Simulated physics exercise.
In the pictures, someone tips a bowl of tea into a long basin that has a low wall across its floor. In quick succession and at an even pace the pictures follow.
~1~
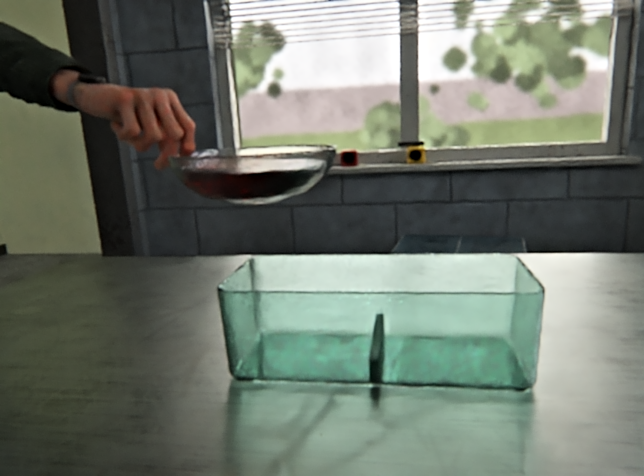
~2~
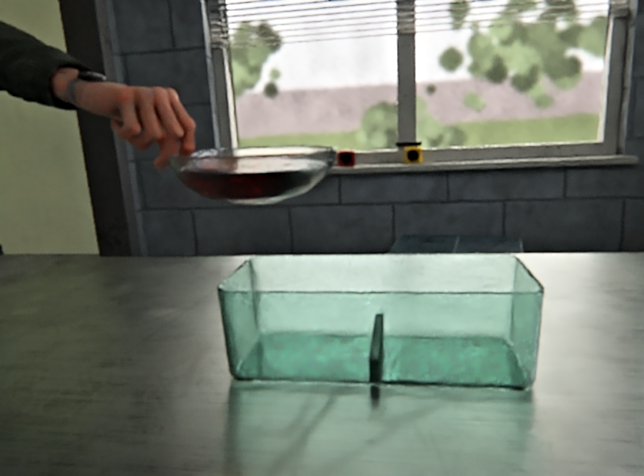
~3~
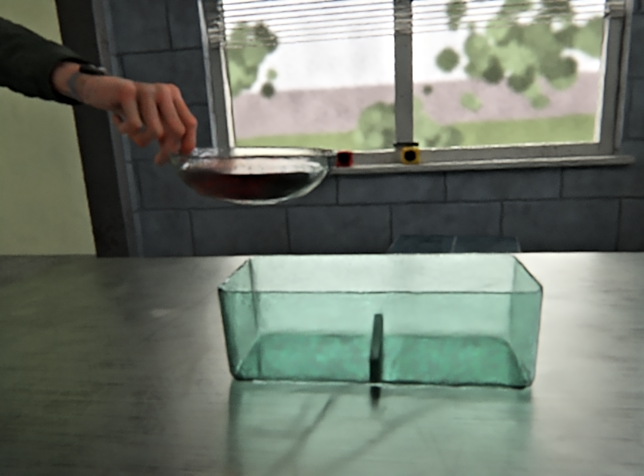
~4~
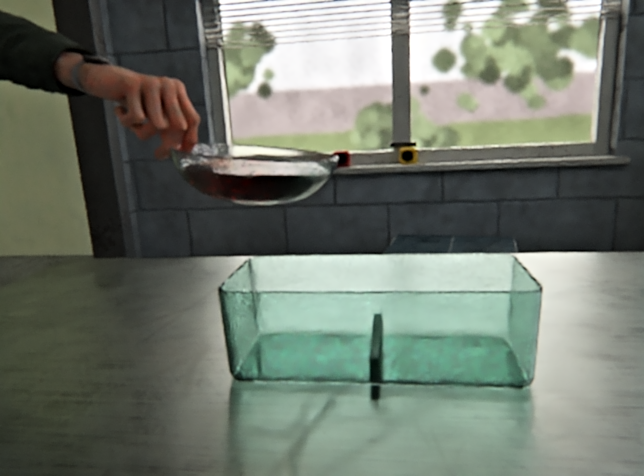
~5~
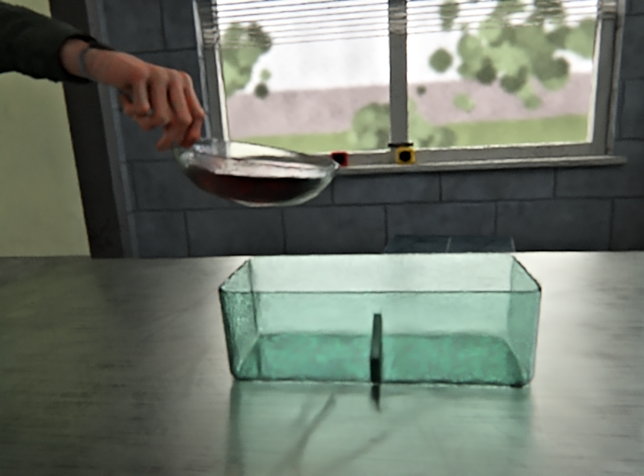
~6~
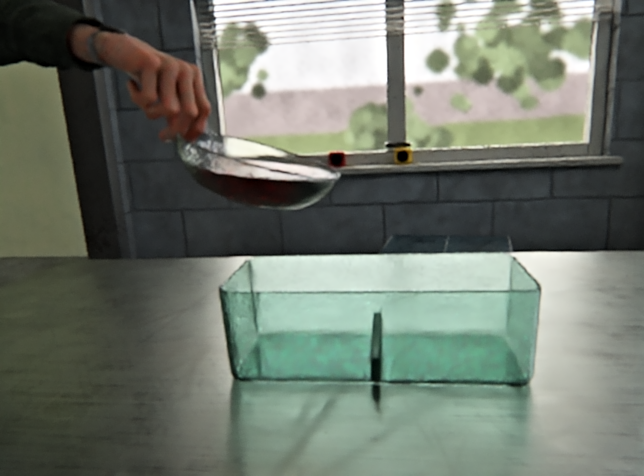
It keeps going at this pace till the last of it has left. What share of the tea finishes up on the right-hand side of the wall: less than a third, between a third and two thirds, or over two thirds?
Between a third and two thirds.
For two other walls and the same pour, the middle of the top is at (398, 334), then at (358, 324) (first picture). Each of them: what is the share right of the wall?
In turn 30 and 70 in a hundred.
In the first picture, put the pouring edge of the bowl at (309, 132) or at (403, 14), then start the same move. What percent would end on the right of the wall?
Near 35 in a hundred first, near 70 in a hundred second.
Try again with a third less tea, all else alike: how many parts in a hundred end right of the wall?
50 per cent or so.
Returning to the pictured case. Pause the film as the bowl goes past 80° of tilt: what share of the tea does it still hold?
Near 5 %.
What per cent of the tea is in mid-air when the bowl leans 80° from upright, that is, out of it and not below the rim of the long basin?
30 per cent.
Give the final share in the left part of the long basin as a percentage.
Around 45 percent.
A moment on, the bowl is tipped on its side and 6 per cent is still to pour, 22 is left of the wall and 44 right of it.
Next, the bowl is tipped right over and 0 per cent is still to pour, 42 is left of the wall and 53 right of it.
Then the bowl is tipped right over and 0 per cent is still to pour, 46 is left of the wall and 53 right of it.
Later the bowl is tipped right over and 0 per cent is still to pour, 47 is left of the wall and 51 right of it.
At rest 47 per cent lies left of the wall, 51 right of it and 2 outside.
